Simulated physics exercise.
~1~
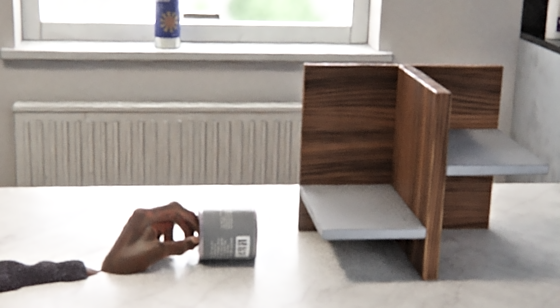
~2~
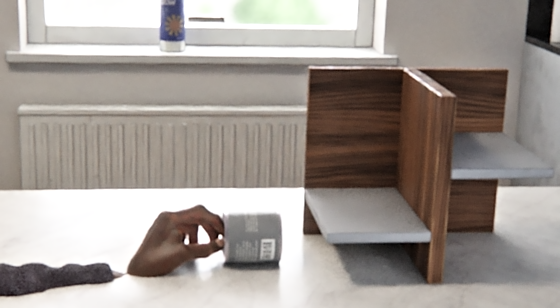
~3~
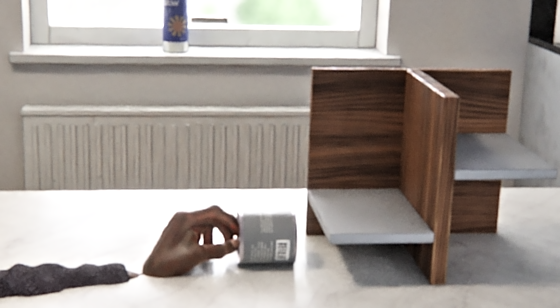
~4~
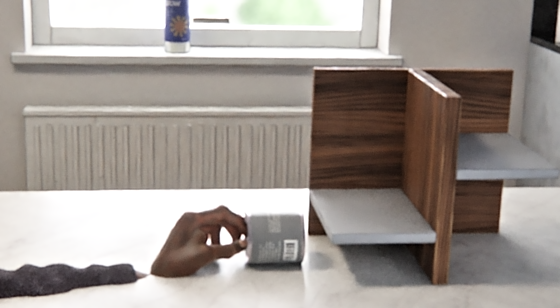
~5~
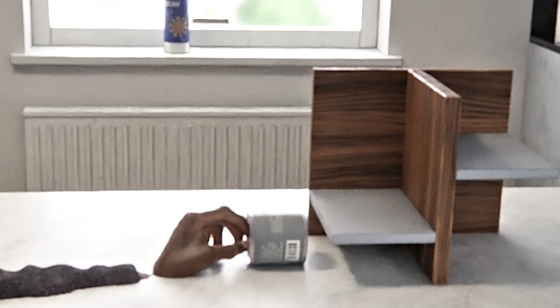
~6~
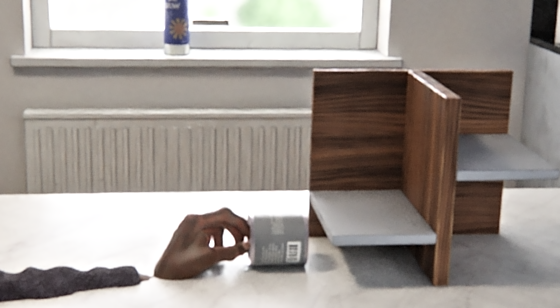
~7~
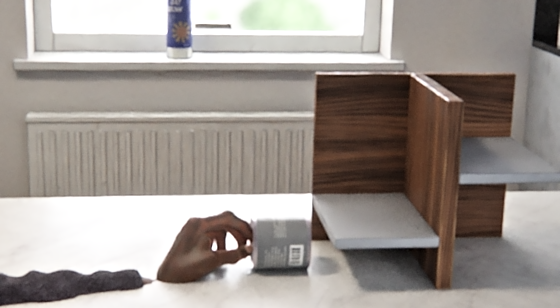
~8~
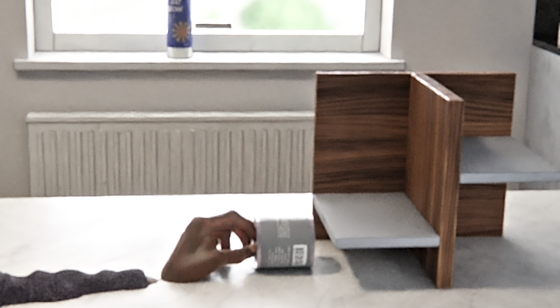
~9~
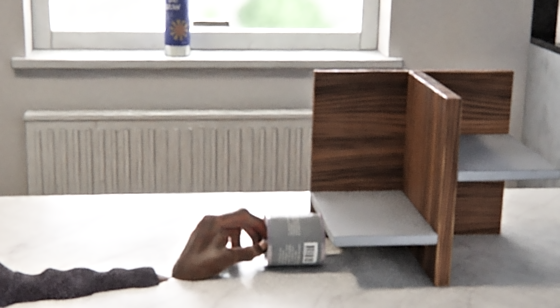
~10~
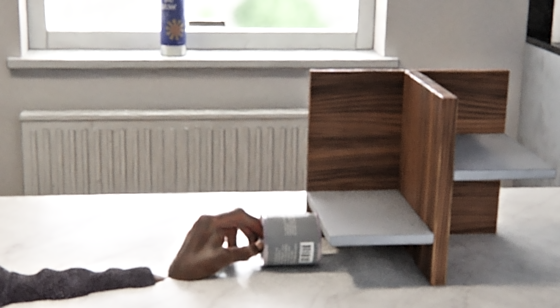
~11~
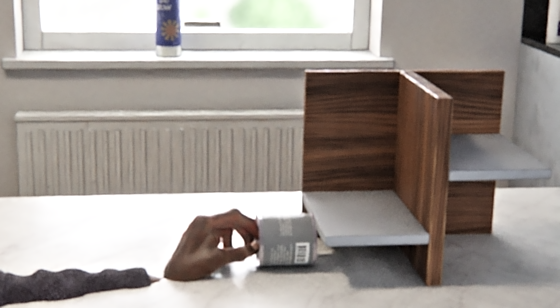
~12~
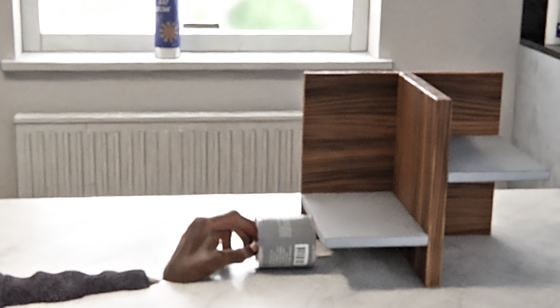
A grey tin, pushed right by a hand, slides to the low shelf and stops at its edge.
